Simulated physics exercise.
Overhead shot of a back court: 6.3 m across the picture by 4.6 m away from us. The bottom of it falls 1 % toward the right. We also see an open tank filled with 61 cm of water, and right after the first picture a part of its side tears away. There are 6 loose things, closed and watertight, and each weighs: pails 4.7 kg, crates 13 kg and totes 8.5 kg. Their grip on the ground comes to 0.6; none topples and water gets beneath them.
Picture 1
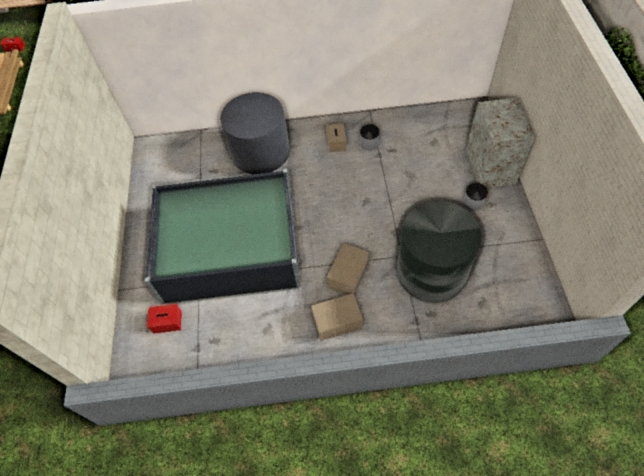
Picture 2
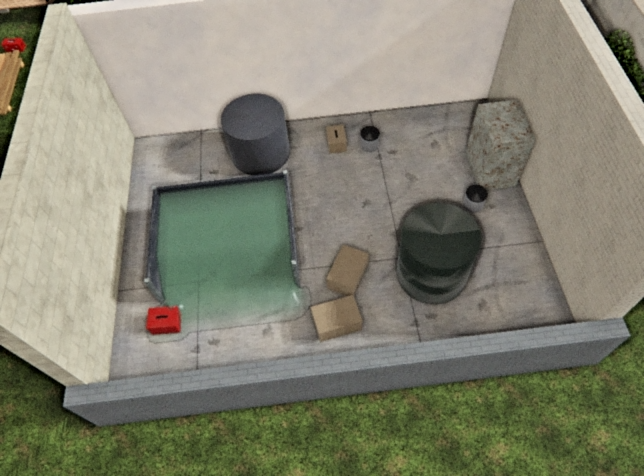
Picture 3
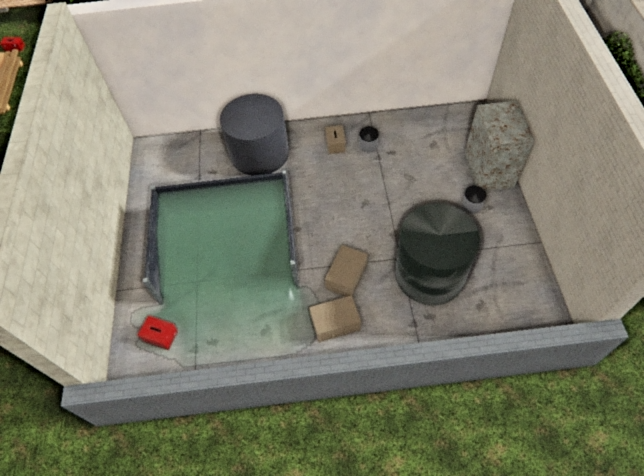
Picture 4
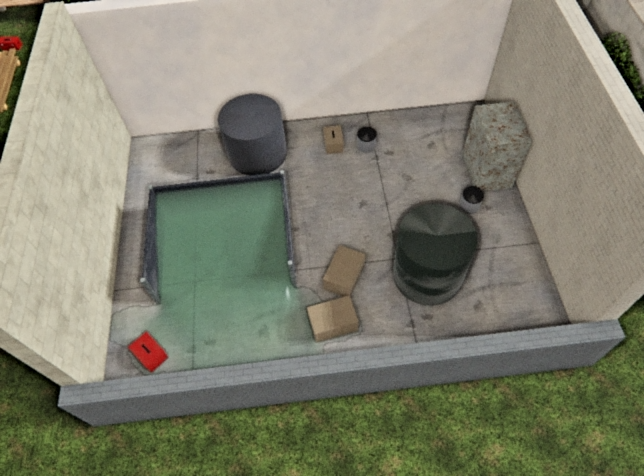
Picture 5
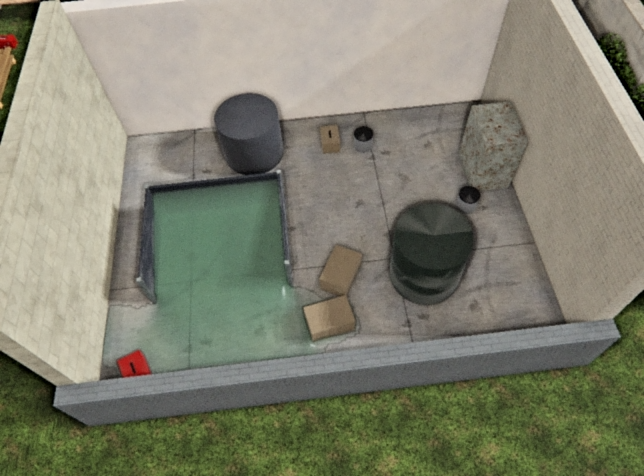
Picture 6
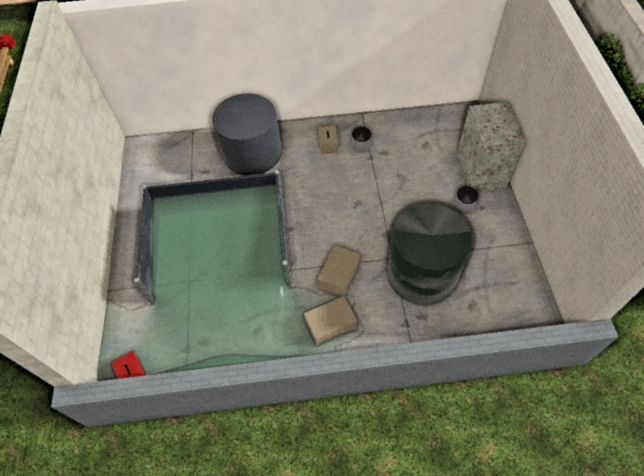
Green water poured out of an open tank in a walled court after its near side gave way, spreading to the low front wall and pushing a red tote toward the left corner.
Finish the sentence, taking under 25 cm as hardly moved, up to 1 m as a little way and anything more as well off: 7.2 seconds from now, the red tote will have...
The red tote will have travelled well off.
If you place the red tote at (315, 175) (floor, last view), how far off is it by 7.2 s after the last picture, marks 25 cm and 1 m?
In the end it keeps its place.
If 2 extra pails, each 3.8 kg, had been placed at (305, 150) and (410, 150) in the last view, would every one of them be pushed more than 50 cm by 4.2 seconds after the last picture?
Well, the first is lower and the second lower.
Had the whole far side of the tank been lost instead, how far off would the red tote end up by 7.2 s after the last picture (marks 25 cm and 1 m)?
The red tote simply stays where it is.
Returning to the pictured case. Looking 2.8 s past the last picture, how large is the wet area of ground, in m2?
Wet: Near 21 m2.
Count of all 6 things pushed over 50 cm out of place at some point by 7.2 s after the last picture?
The answer here is 6.
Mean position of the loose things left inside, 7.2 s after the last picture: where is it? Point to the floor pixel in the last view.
Mean position approx. (315, 161).
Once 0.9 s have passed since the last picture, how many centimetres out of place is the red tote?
Displacement by then near 50 cm.
Then, 0.9 s after the last picture the red tote is near (110, 327), 0.5 m from its start, afloat; 1 afloat.
Then, 2.8 s after the last picture the red tote is near (170, 140), 3.2 m from its start, aground; 1 afloat.
Then, 4.8 s after the last picture the red tote is near (197, 173), 2.5 m from its start, aground; 2 afloat.
Then, 7.2 s after the last picture the red tote is near (197, 173), 2.5 m from its start, aground; 4 afloat.
